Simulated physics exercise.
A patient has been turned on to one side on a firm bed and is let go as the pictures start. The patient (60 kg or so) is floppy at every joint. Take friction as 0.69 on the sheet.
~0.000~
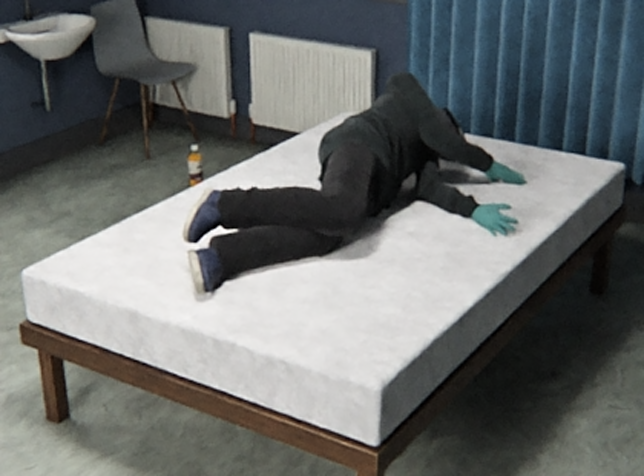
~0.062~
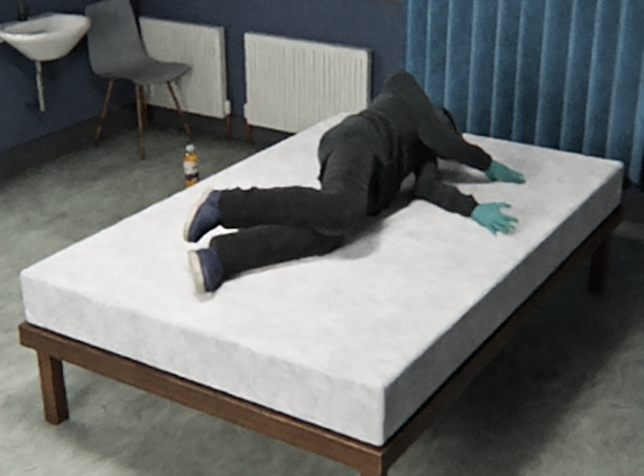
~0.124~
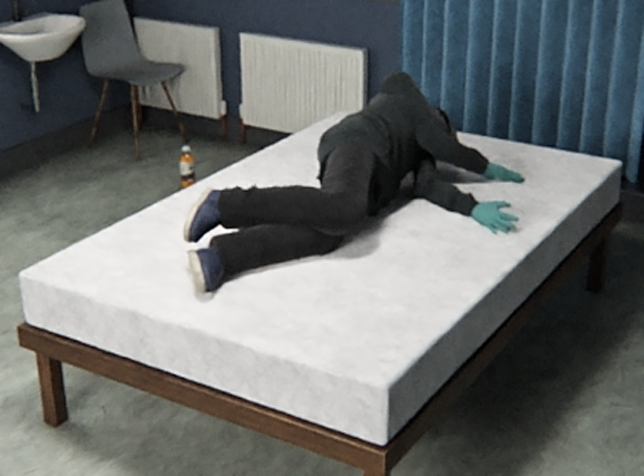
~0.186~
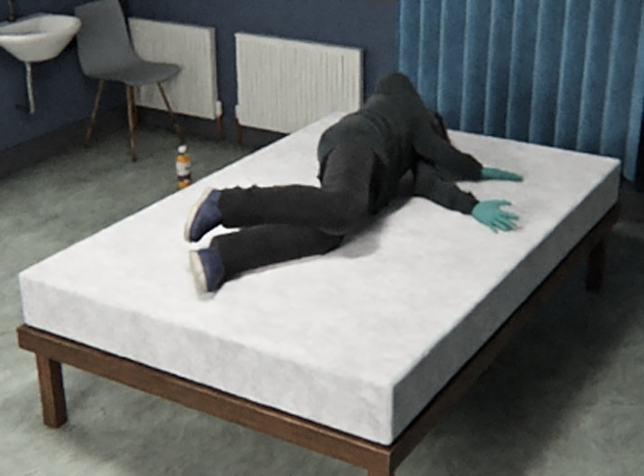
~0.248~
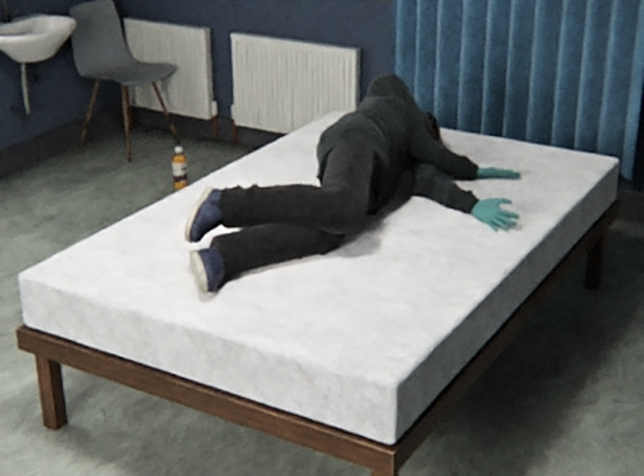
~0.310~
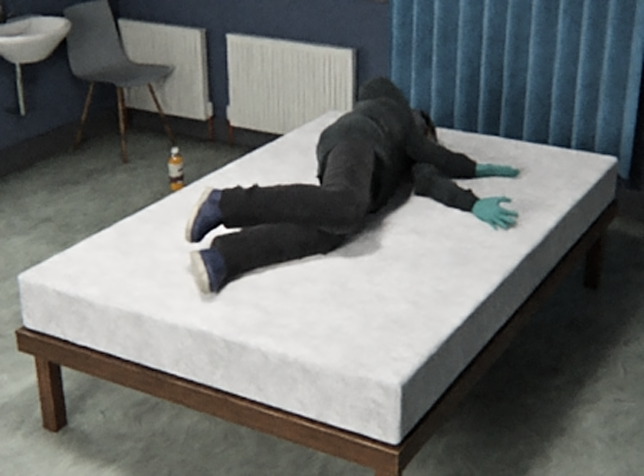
Person in dark clothes and teal gloves lying on a white mattress, upper body rolling very slightly while the legs stay still.
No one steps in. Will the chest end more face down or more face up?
This time the chest flops back.
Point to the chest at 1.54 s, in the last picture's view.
Around (352, 143).
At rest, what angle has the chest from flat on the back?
About 20°.
After 0.54 s the chest is turned 50° from lying flat on the back, near (370, 136) in the last picture's view.
After 0.94 s the chest is turned 40° from lying flat on the back, near (361, 139) in the last picture's view.
After 1.54 s the chest is turned 30° from lying flat on the back, near (352, 143) in the last picture's view.
When all is still (4.0 s), chest sinks back.
